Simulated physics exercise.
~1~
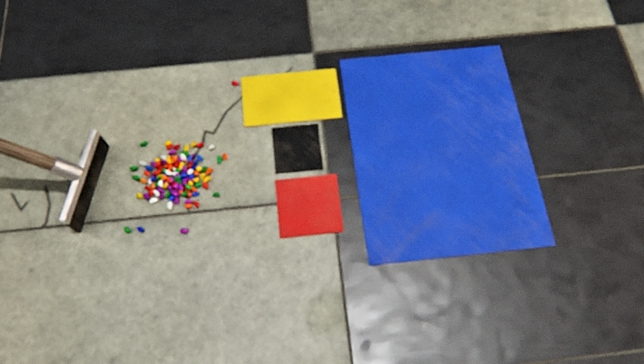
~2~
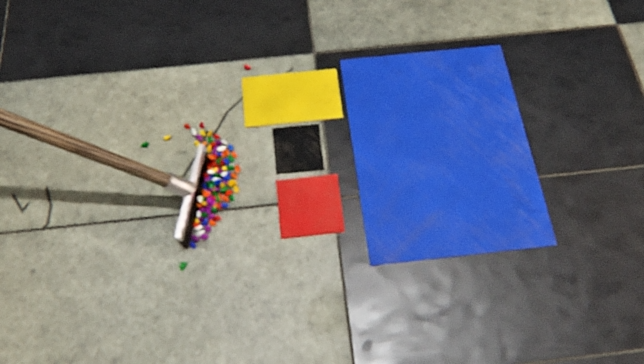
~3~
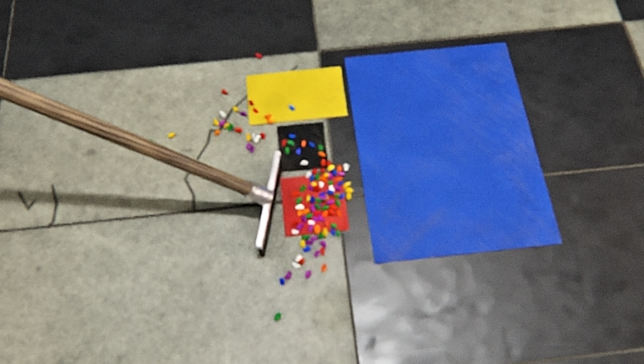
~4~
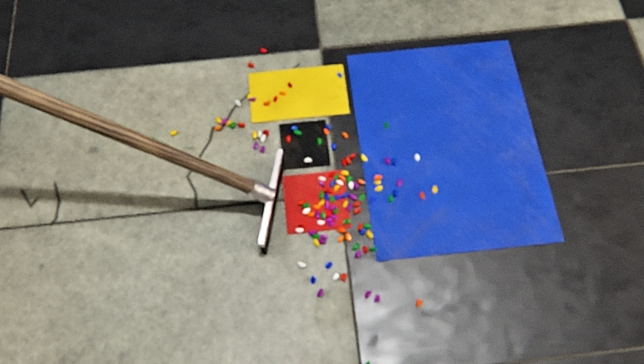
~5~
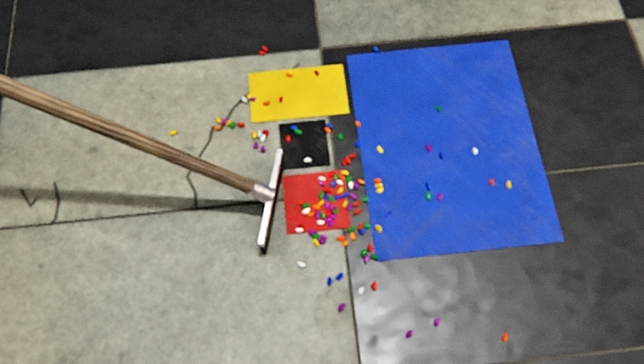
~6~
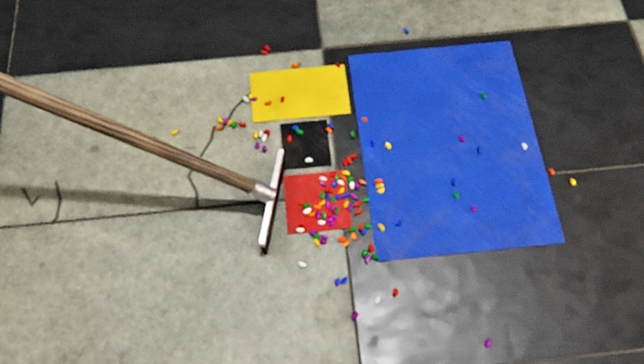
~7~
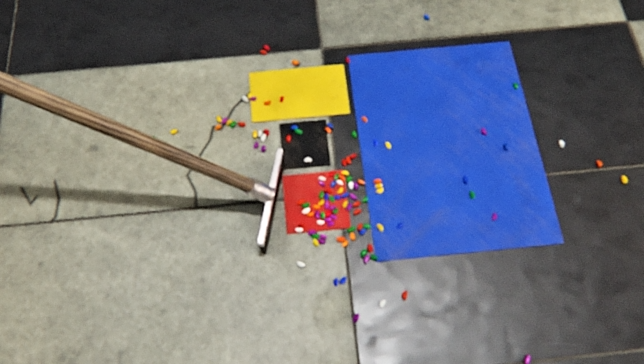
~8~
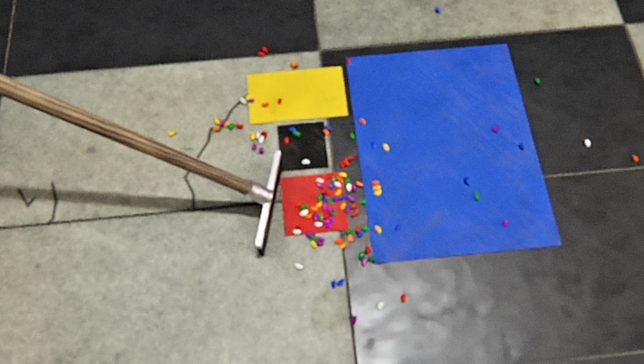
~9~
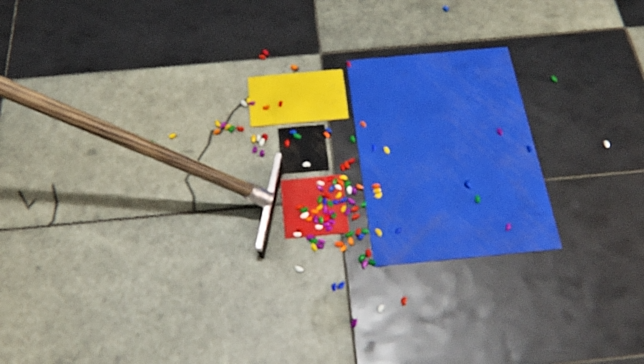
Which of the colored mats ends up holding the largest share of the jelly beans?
The red mat ends up with the largest share. The blue, black and yellow mats each hold a smaller part of the spill.
A squeegee pushes colorful jelly beans right and stops, leaving them scattered over mats and floor.
